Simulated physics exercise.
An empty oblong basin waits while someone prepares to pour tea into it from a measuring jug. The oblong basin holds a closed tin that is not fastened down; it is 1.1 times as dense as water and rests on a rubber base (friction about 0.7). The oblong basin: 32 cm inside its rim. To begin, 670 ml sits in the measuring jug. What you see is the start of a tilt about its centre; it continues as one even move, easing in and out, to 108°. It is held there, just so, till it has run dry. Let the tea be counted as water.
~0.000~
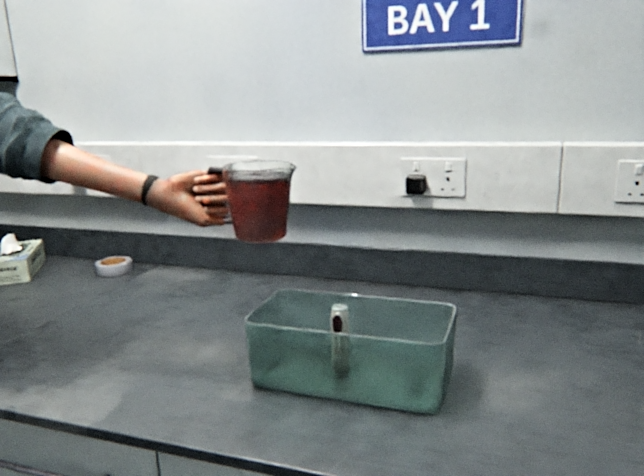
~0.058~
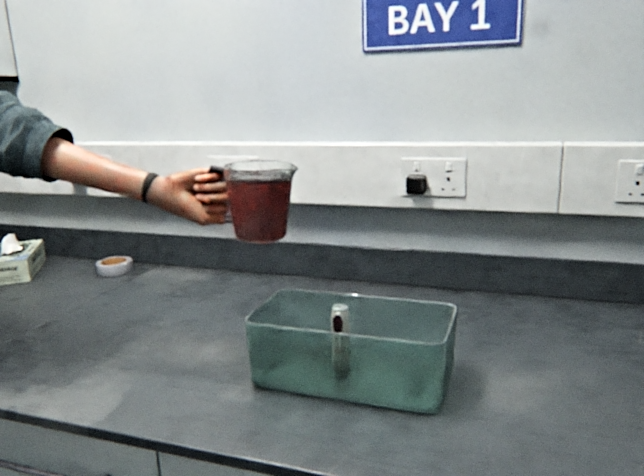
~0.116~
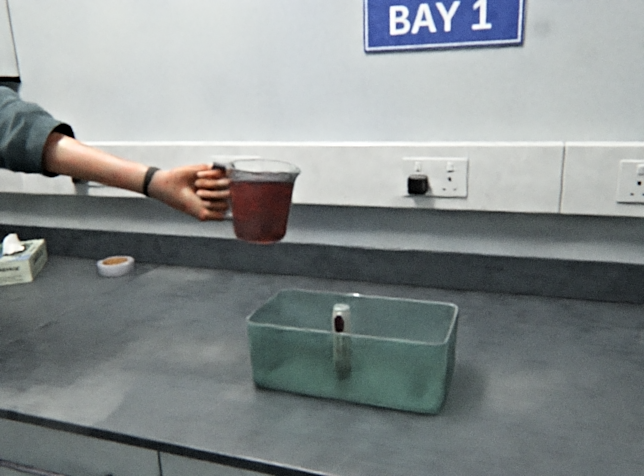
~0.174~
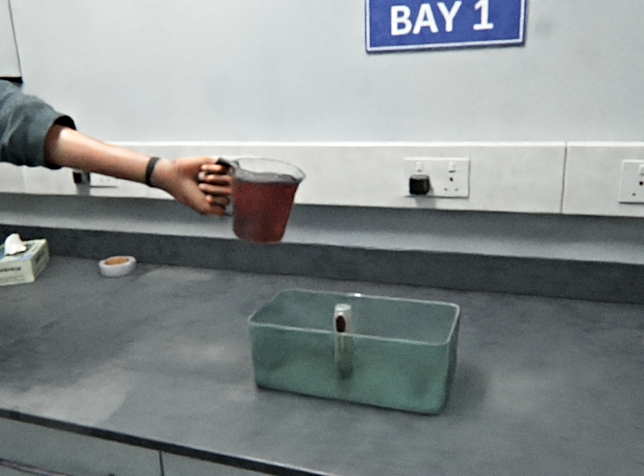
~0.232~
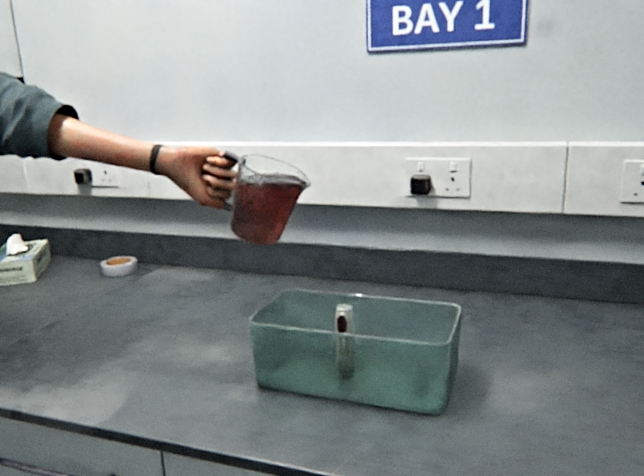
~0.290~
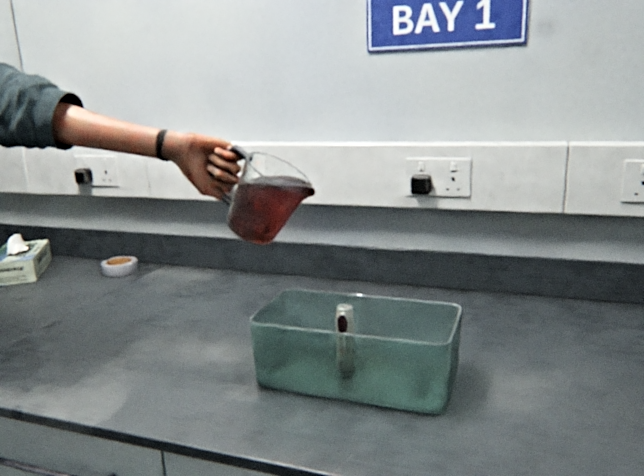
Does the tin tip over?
Watch, it's going to be unseated.
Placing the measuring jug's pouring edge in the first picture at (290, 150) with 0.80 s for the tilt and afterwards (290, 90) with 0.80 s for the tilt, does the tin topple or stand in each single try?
Trial 1 - tin tips; trial 2 - tin stays standing.
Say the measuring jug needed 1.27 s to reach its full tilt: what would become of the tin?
Then the tin tumbles.
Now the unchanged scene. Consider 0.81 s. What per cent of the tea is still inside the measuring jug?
I reckon near 8 per cent still sits there.
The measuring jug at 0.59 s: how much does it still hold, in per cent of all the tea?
At that time about 52 in a hundred parts are still held.
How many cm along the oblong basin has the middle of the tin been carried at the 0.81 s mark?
About 0 cm.
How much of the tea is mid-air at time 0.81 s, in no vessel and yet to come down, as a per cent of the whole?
Some 18 % is up in the air.
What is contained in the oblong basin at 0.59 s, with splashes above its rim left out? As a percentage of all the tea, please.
I reckon close to 16 percent of it.
By 0.59 s the tilt is 91° and 53 per cent is still to pour; the tin stands where it began.
By 0.81 s the tilt is 108° and 8 per cent is still to pour; the tin stands where it began.
By 1.05 s the tilt is 108° and 0 per cent is still to pour; the tin lies on its side.
By 1.30 s the tilt is 108° and 0 per cent is still to pour; the tin lies on its side.
At rest the tin lies on its side.
